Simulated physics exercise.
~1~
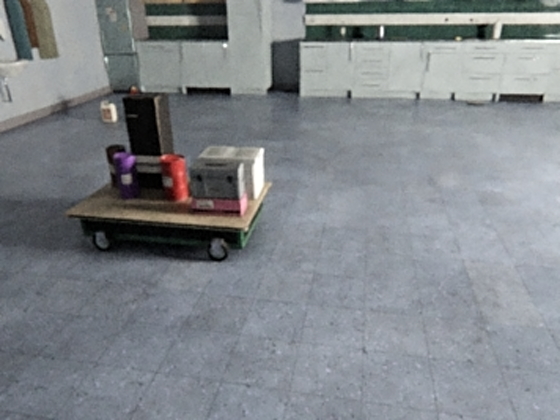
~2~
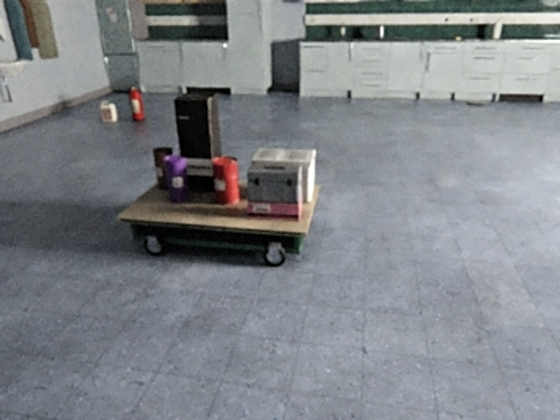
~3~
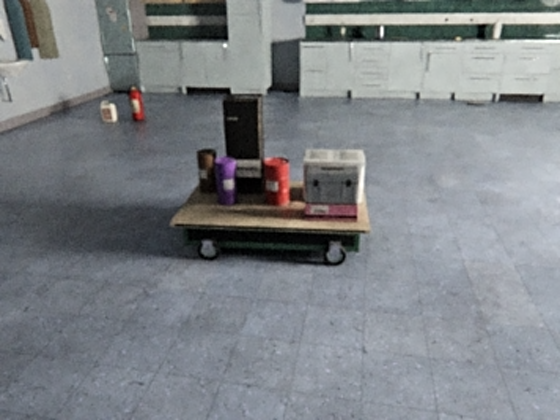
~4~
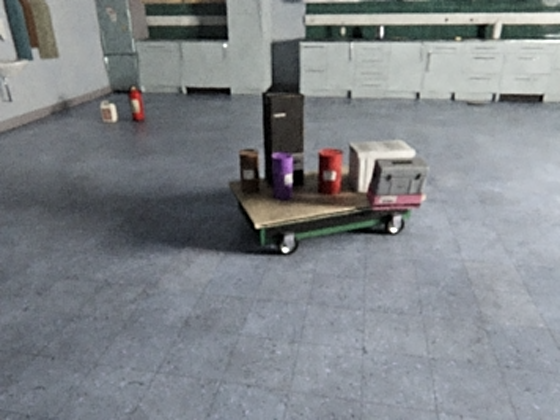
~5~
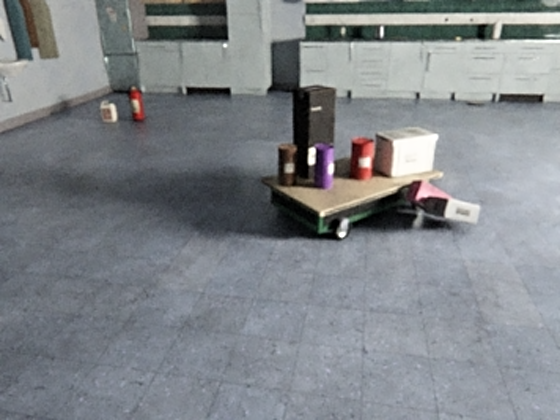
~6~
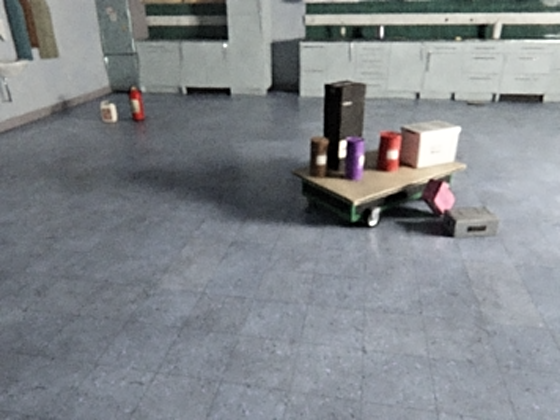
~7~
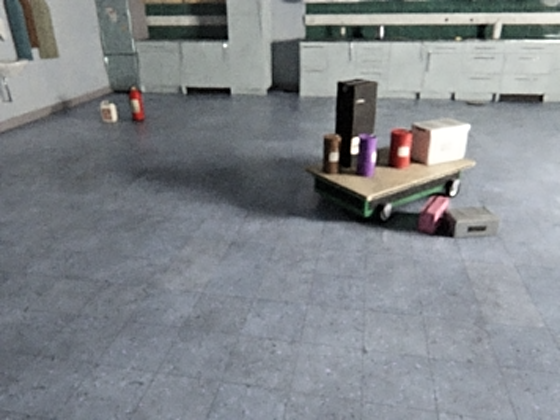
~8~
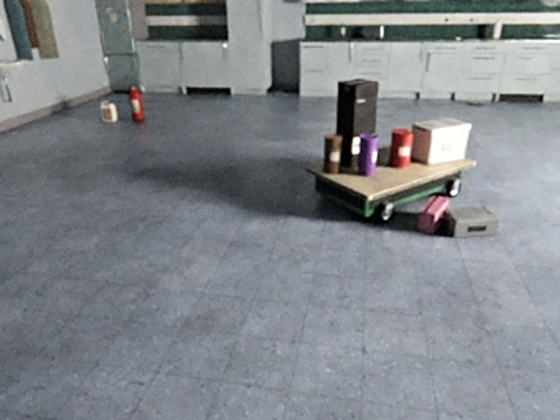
In a large tiled room, a loaded cart rolls right, turns, and stops after dropping two boxes.
